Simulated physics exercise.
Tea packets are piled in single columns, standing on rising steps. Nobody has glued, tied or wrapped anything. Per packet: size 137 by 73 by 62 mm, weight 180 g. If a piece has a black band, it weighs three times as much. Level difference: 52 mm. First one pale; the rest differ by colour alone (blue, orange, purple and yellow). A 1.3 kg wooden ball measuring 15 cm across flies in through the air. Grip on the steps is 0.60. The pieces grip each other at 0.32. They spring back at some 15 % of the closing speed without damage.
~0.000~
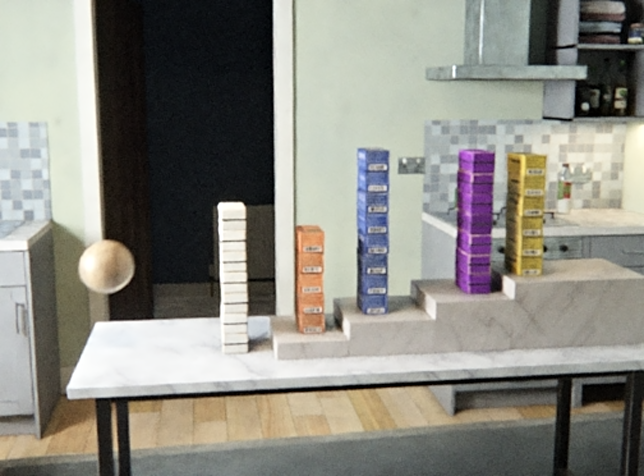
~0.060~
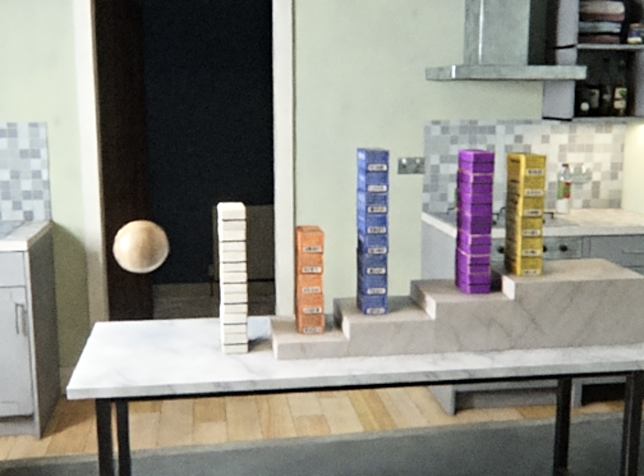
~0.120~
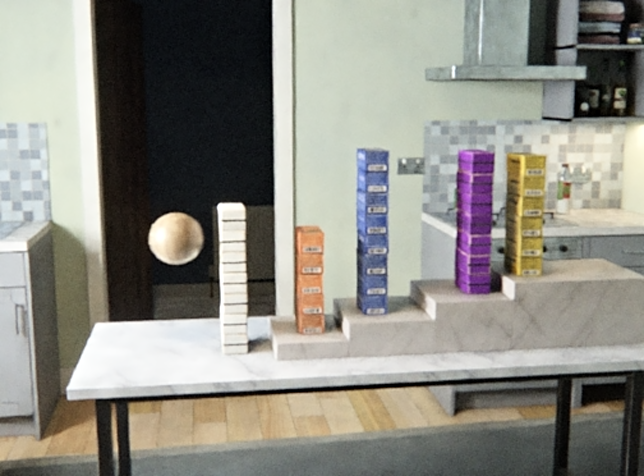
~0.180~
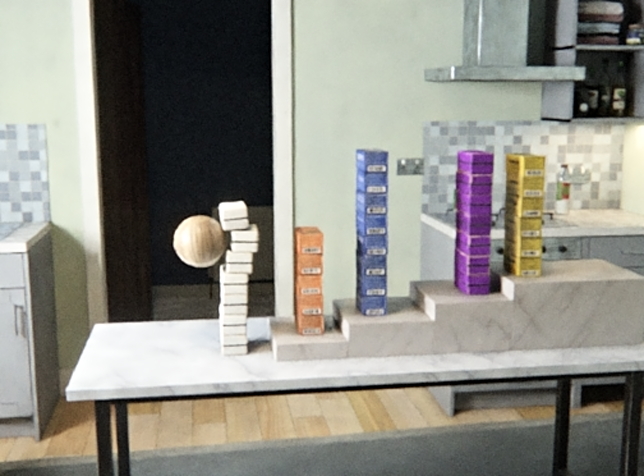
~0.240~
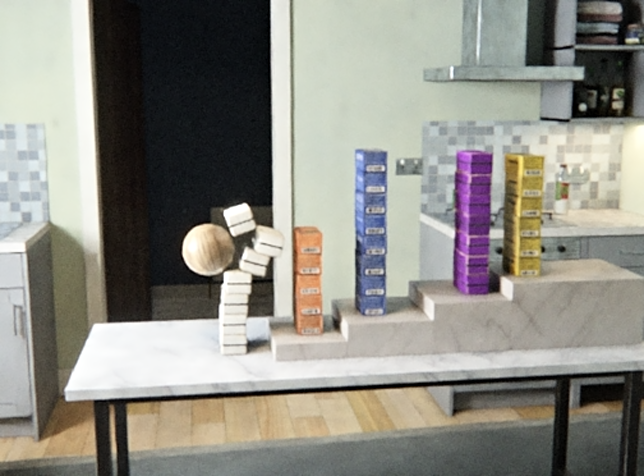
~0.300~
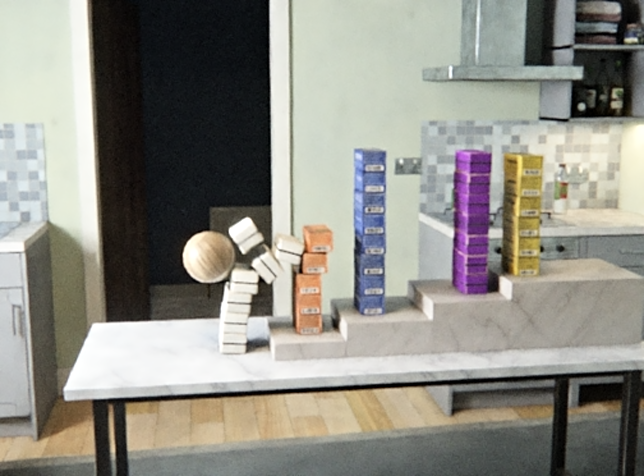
In a kitchen with pale green walls, a marble-topped table is seen from the front and slightly above. Single columns of small packets stand along it, white at left, then orange, blue, purple and yellow on rising stone steps. A wooden ball flies in from the left and strikes the white column, whose upper packets break apart and tumble rightward, knocking the top orange packet askew.
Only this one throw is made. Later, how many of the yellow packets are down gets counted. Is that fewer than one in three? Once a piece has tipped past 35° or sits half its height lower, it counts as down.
Yes, it is fewer.
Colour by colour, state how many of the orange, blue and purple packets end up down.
Orange: 2; blue: 7; purple: 0.
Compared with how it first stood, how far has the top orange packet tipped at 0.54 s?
Angle from initial pose, roughly 10 deg - estimate.
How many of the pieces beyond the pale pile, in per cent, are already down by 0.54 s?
10 %.
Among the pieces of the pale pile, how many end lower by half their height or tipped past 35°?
In total, 4 of the pale pieces.
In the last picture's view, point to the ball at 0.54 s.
Near (185, 326).
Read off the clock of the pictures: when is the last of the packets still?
I'd say around 3.0 seconds.
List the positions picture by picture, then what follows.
In the first frame (each place is the centre of the face we see best), ball (107, 267) 26 cm from contact, 2.1 m/s; top yellow packet (536, 165); top blue packet (378, 161); the others all in place.
Ball (142, 247) 15 cm from contact, 1.8 m/s; top yellow packet (535, 166), in the second frame.
Ball (177, 239) 51 mm from contact, 1.7 m/s; top yellow packet (535, 166), in the third frame.
Ball (201, 241) after contact, 0.6 m/s; top yellow packet (534, 166); the others all in place, in the fourth frame.
Ball (209, 250) after contact, 0.2 m/s; top yellow packet (533, 166); the others all in place, in the fifth frame.
Ball (210, 257) after contact, 0.6 m/s; top yellow packet (532, 166); top orange packet (321, 242) moved 34 mm; 2 have shifted, in the sixth frame.
By 0.54 s, 3 of the pale pile down; none of the 6 yellow packets down (2 of 26 in all colours); top yellow packet unmoved; top orange packet tilted 9°, 8 cm lower.
By 1.28 s, 5 of the pale pile down; none of the 6 yellow packets down (9 of 26 in all colours); top yellow packet unmoved; top orange packet tilted 21°, 11 cm lower.
When it is over (3.2 s), 4 of the pale pile down; none of the 6 yellow packets down (9 of 26 in all colours); top yellow packet unmoved; top orange packet tilted 31°, 13 cm lower. That is 0 per cent. In pixels of the last frame, middles, top yellow packet near (523, 164), top orange packet near (387, 277).
